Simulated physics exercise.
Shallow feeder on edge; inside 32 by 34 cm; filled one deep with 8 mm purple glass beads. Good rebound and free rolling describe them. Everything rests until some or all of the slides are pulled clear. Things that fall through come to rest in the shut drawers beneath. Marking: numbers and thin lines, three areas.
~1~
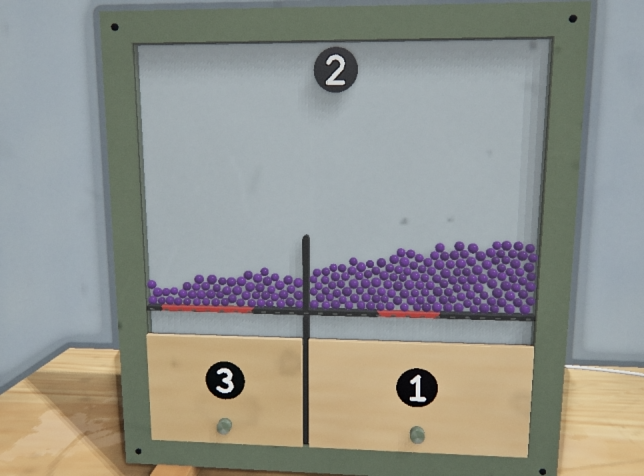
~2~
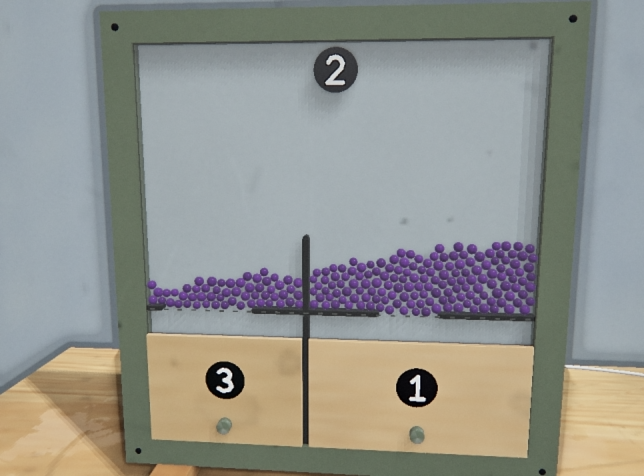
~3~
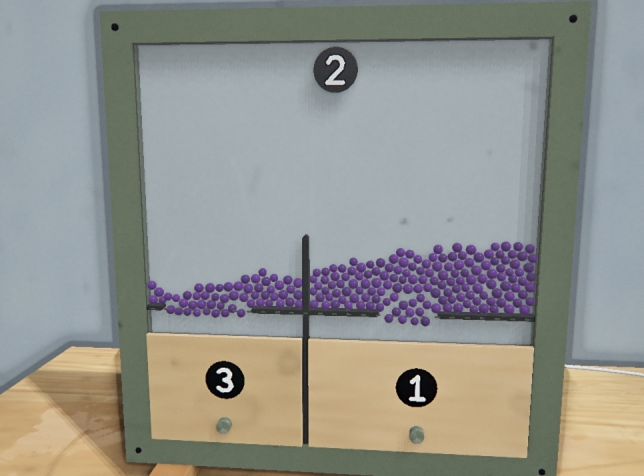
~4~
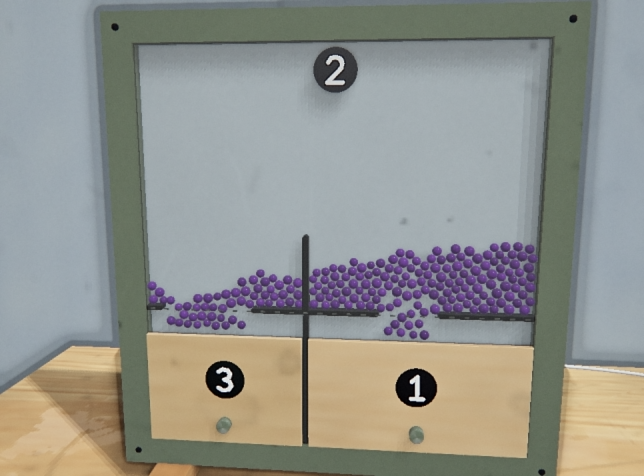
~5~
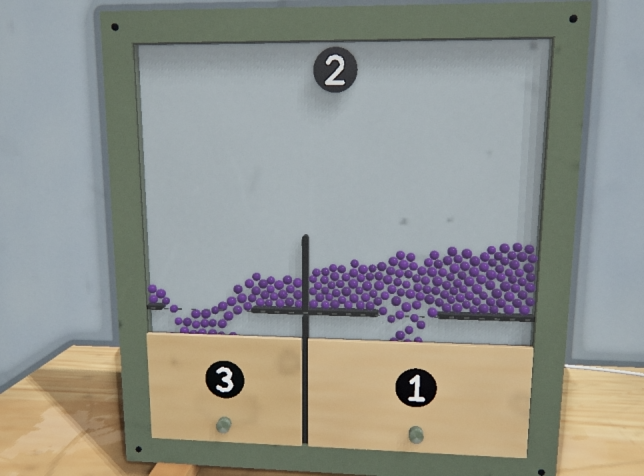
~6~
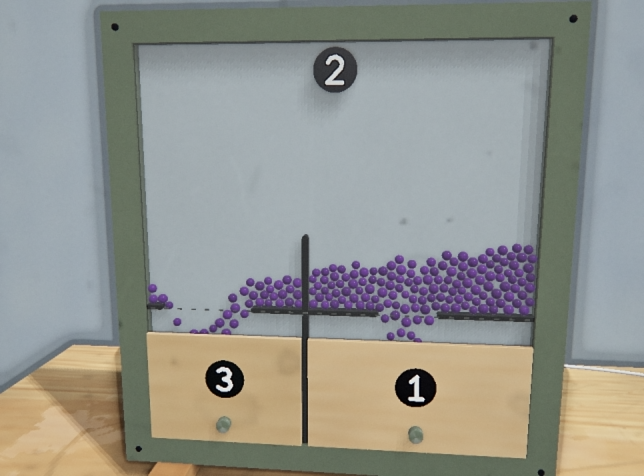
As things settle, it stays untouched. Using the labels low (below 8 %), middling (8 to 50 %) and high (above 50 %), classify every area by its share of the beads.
Drawer 1 is high; store 2 is middling; drawer 3 is middling.
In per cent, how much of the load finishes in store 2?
Around 20 %.
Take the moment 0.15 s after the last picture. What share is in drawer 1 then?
Roughly 25 %.
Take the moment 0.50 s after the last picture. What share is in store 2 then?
About 30 per cent.
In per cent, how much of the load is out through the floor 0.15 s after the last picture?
About 45 %.
Then, 0.15 s after the last picture, 45 % are out; no. 1, 25 %, no. 2, 55 %, no. 3, 20 %.
Then, 0.50 s after the last picture, 70 % are out; no. 1, 45 %, no. 2, 30 %, no. 3, 20 %.
Then, 1.20 s after the last picture, 80 % are out; no. 1, 55 %, no. 2, 20 %, no. 3, 25 %.
At rest 2.0 s after the last picture, 80 % are out; no. 1, 60 %, no. 2, 20 %, no. 3, 25 %.
